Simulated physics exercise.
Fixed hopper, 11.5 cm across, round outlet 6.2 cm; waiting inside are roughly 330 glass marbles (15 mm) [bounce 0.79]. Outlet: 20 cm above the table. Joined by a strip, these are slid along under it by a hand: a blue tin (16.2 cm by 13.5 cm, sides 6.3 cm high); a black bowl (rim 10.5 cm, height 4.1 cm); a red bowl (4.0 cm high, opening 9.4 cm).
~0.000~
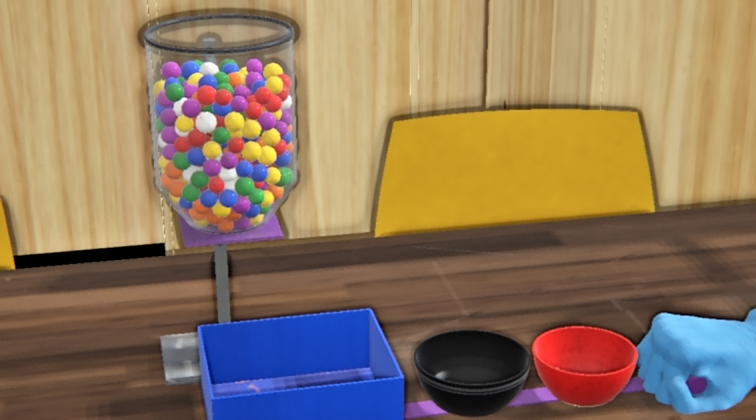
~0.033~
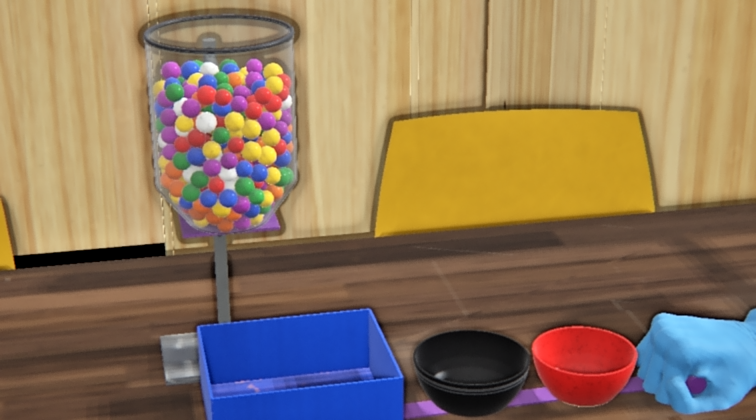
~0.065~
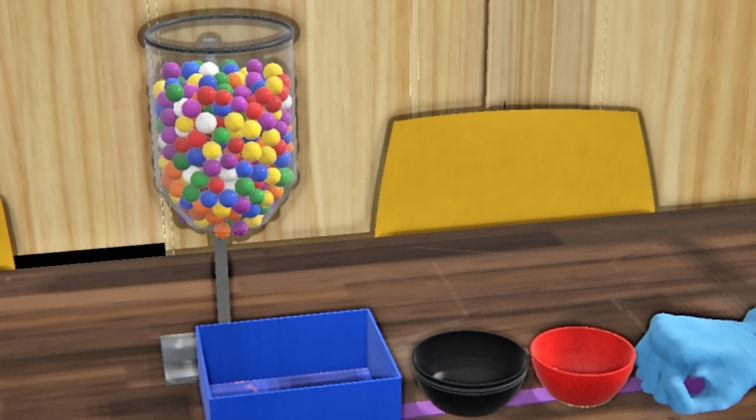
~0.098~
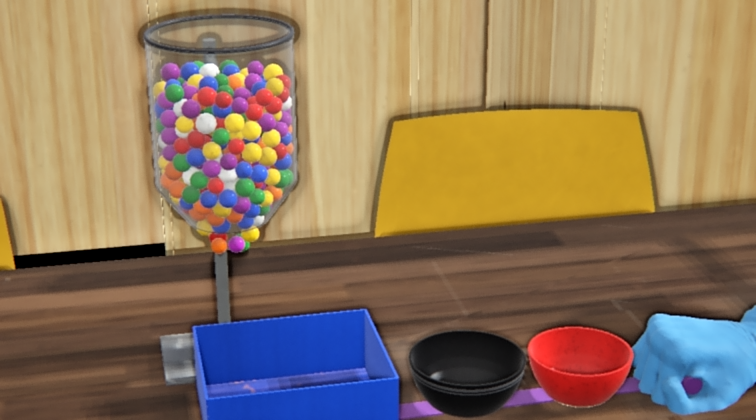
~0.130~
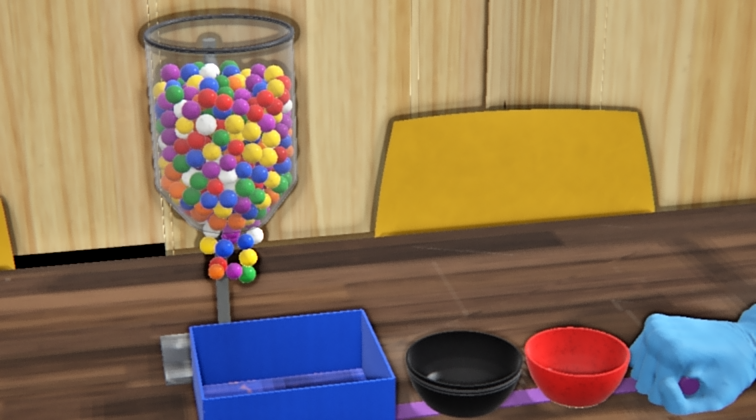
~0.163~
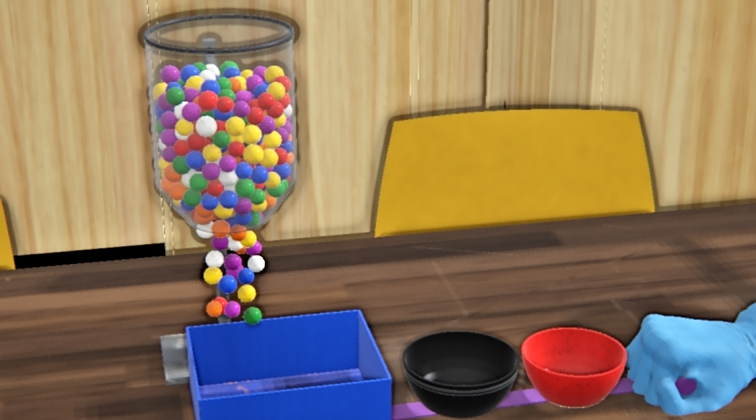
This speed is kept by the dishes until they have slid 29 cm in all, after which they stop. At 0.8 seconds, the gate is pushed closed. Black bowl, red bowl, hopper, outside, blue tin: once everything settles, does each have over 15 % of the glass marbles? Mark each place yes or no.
Marks: Black bowl gets no; red bowl gets no; hopper gets yes; outside gets no; blue tin gets yes.
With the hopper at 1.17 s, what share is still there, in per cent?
Roughly 40 per cent of the load.
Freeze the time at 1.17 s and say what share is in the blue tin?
Around 55 % at that point.
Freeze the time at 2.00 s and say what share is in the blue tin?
At that moment, close to 55 % has got there.
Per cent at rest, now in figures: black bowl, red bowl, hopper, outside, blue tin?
Black bowl 0, red bowl 0, hopper 40, outside 0, blue tin 55.
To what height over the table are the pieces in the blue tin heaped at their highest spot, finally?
4.5 cm or so.
After 1.17 s, hopper 40 %, blue tin 55 %; middle of all pieces on or above the table near (201, 317).
After 2.00 s, hopper 40 %, blue tin 55 %; middle of all pieces on or above the table near (147, 321).
Then, at 2.77 s, hopper 40 %, blue tin 55 %; middle of all pieces on or above the table near (97, 326).
After 3.51 s, hopper 40 %, blue tin 55 %; middle of all pieces on or above the table near (75, 328).
In the end, at 3.7 s, black bowl 0 %, red bowl 0 %, hopper 40 %, outside 0 %, blue tin 55 %.
